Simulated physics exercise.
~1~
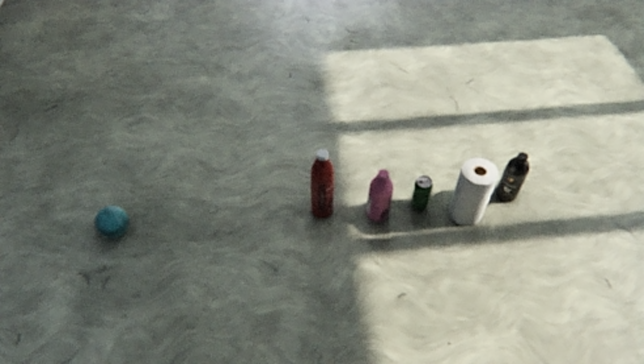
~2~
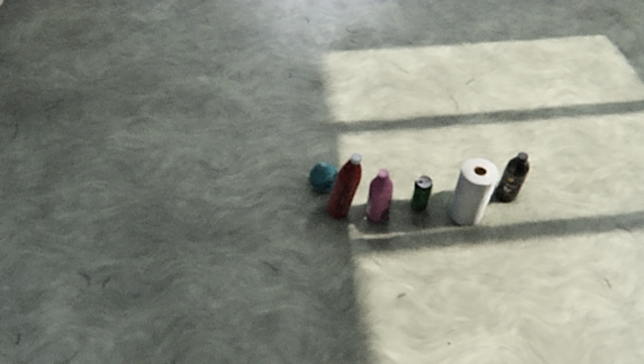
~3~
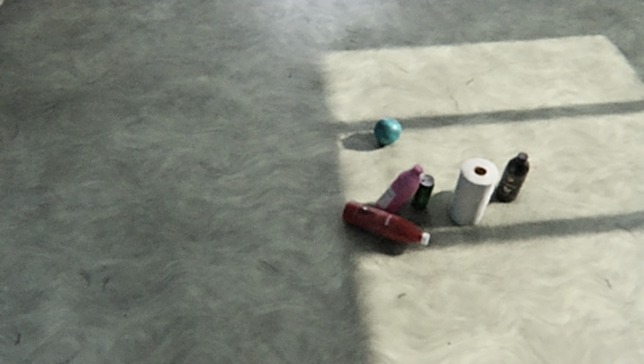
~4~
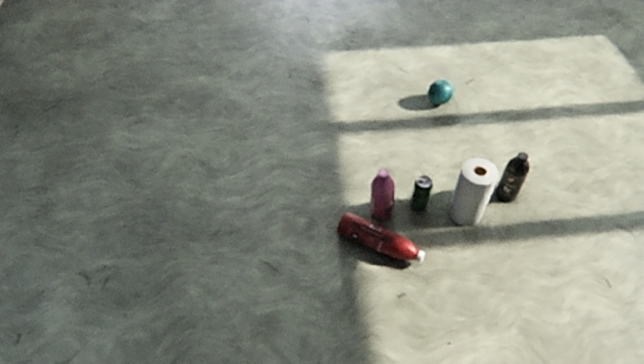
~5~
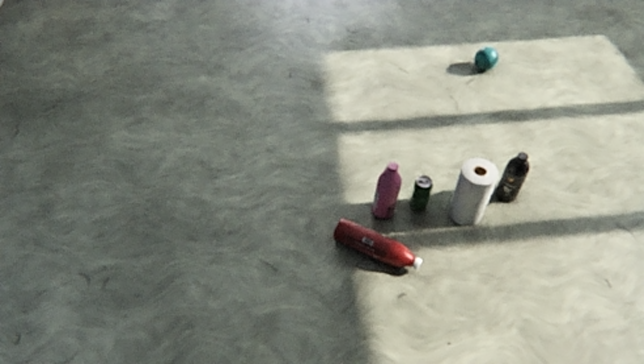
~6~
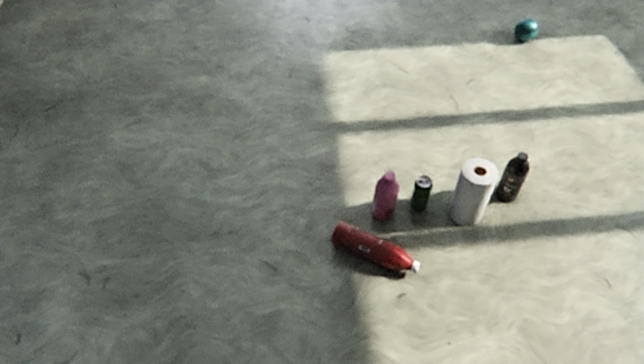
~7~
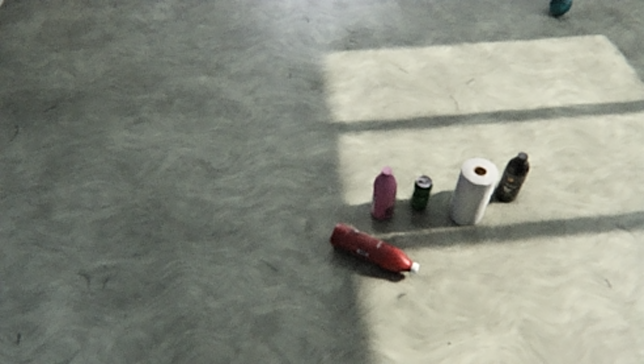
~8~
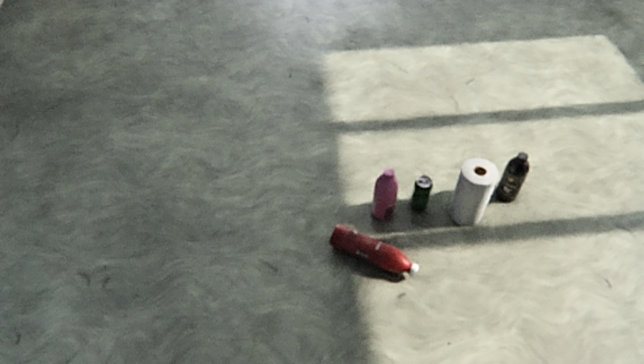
A turquoise ball rolls from the left across a grey floor toward a row of upright items, a red bottle, a pink bottle, a small green can, a white paper roll and a black bottle, partly lit by window light. It strikes the red bottle, which tips to the right and knocks against the pink one. The ball veers away toward the upper right as the red bottle drops onto its side and the pink bottle leans, then rocks back upright. The ball keeps rolling until it leaves view at the top. The red bottle lies on the floor while the others stand.
